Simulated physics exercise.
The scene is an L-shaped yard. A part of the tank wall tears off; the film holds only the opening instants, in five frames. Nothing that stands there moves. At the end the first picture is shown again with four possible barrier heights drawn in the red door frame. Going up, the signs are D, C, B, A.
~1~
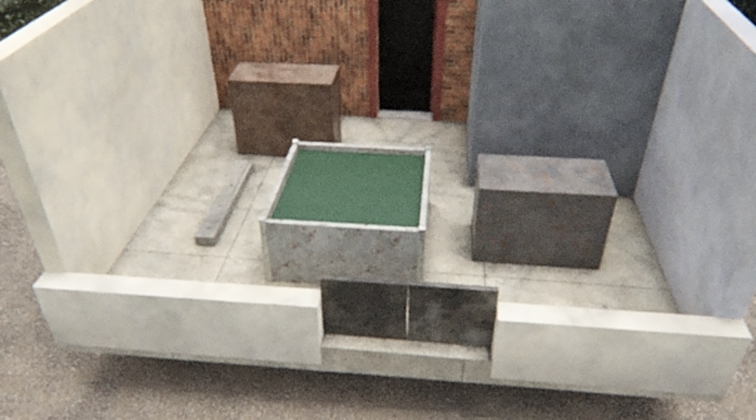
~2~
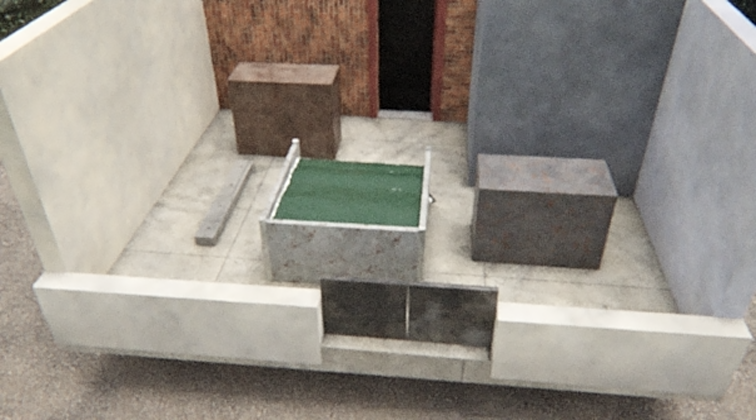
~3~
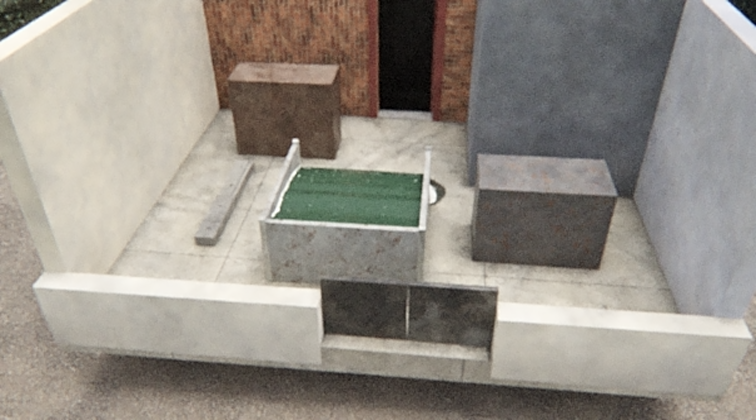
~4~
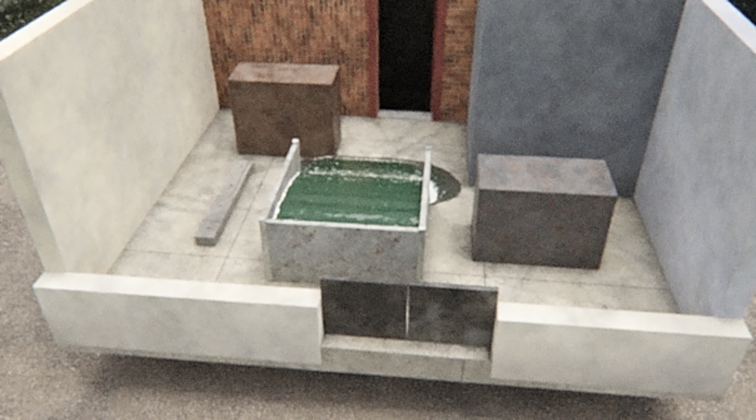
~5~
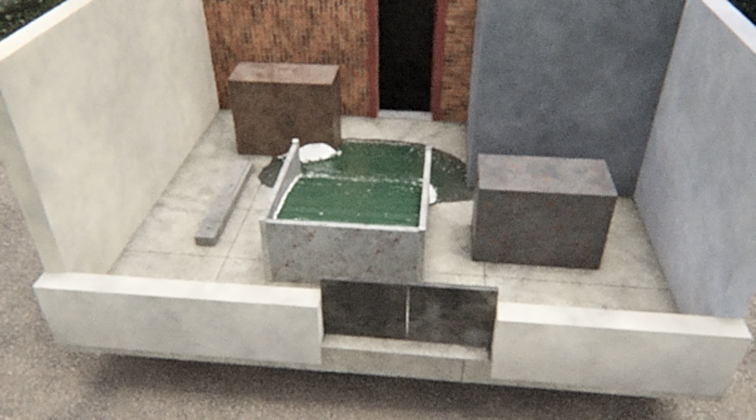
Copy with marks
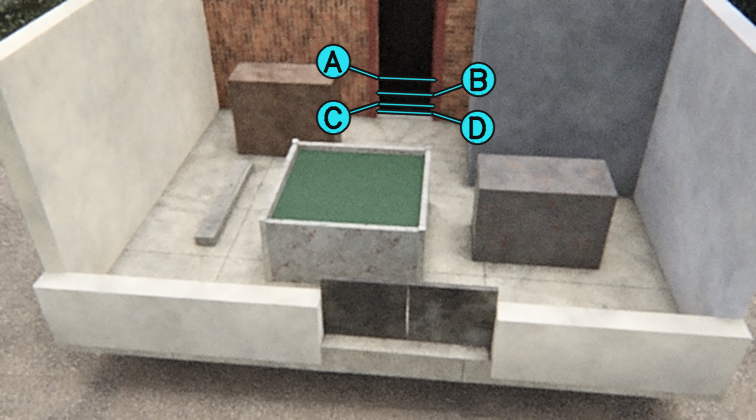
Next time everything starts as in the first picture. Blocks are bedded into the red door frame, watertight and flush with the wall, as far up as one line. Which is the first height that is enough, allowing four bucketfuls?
B will do.
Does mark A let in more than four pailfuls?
No, not at all.
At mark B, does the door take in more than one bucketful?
No, less.
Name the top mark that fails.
Here it is mark C.
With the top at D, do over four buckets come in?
Yes, that goes wrong.
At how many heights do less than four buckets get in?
Two of them.
On the marked copy, A at (406, 78); B at (405, 94); C at (405, 105); D at (405, 112); from the bottom up D, C, B, A.
For mark A, nothing gets over.
For mark B, a splash gets over, under a bucket.
For mark C, about 14 bucketfuls get in.
For mark D, dozens of bucketfuls pour in.
